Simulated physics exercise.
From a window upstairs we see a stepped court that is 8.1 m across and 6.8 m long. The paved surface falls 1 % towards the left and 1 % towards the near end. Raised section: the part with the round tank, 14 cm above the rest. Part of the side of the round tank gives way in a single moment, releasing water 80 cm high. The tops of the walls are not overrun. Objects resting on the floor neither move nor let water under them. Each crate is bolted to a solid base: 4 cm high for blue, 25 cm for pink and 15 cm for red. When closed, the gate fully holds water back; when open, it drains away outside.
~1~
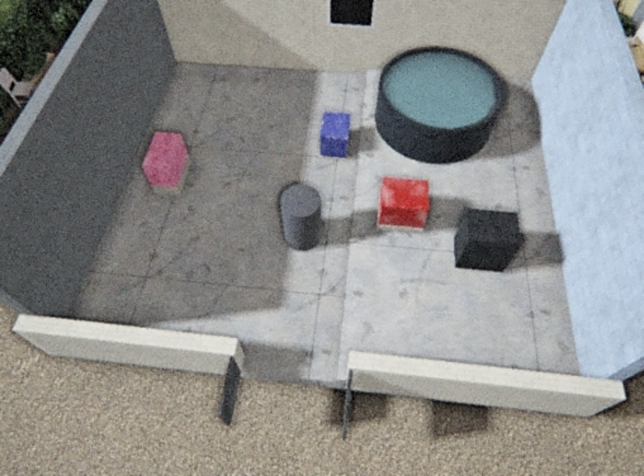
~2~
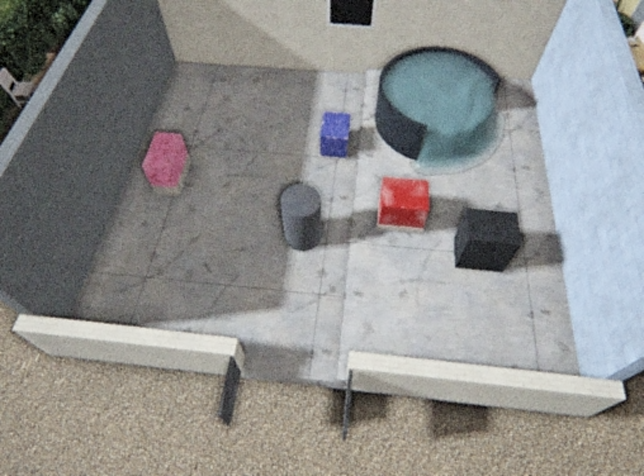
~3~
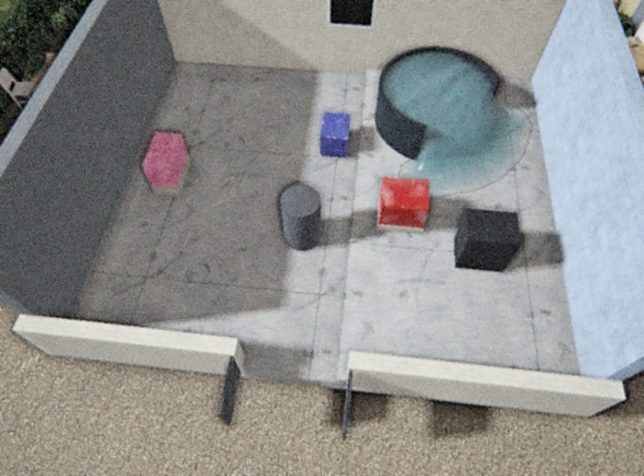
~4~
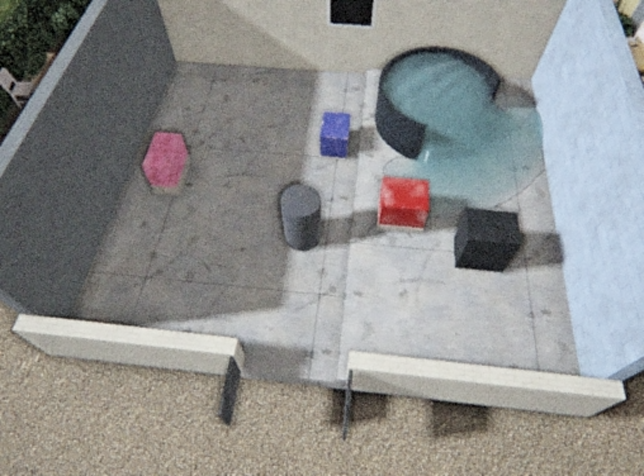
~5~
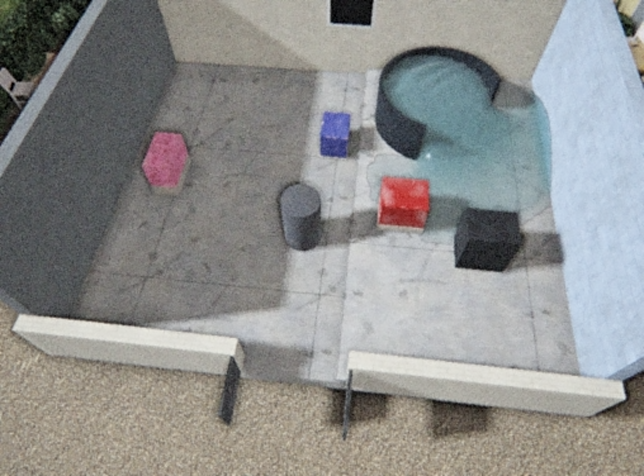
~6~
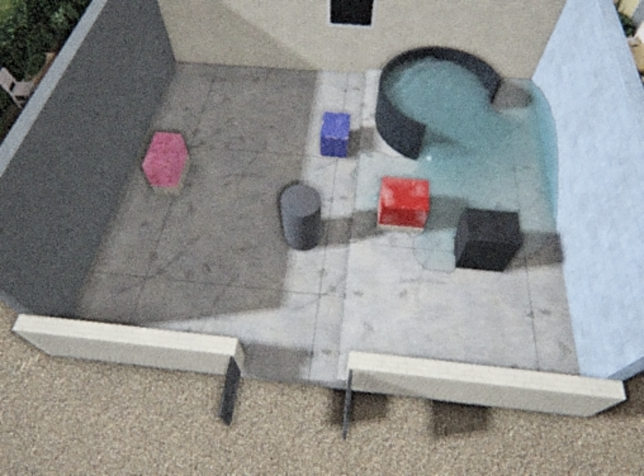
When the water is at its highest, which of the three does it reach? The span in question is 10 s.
The blue crate is reached; the pink crate is not reached; the red crate is reached.
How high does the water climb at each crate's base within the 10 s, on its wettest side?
Measured in centimetres, that comes to blue 13, pink 14 and red 25.
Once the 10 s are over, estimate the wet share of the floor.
90 %.
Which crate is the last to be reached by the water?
That would be the pink one.
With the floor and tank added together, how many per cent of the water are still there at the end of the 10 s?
That would be close to 94 per cent.
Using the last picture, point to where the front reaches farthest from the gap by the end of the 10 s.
I'd put it close to (63, 336).
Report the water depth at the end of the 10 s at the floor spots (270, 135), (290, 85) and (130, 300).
Around 5 cm, 2 cm and 13 cm, in the order given.
A moment later water covers 25 % of the floor and is deepest (42 cm) near (531, 241); blue plinth reached, pink plinth not reached, red plinth reached.
Soon after water covers 35 % of the floor and is deepest (53 cm) near (573, 377); blue plinth reached, pink plinth not reached, red plinth reached.
Next water covers 45 % of the floor and is deepest (33 cm) near (573, 377); blue plinth reached, pink plinth reached, red plinth reached.
Later on water covers 90 % of the floor and is deepest (25 cm) near (103, 318); blue plinth reached, pink plinth reached, red plinth reached.
At the end water covers 90 % of the floor and is deepest (15 cm) near (63, 336); highest at the blue plinth 13 cm, highest at the pink plinth 14 cm, highest at the red plinth 25 cm.
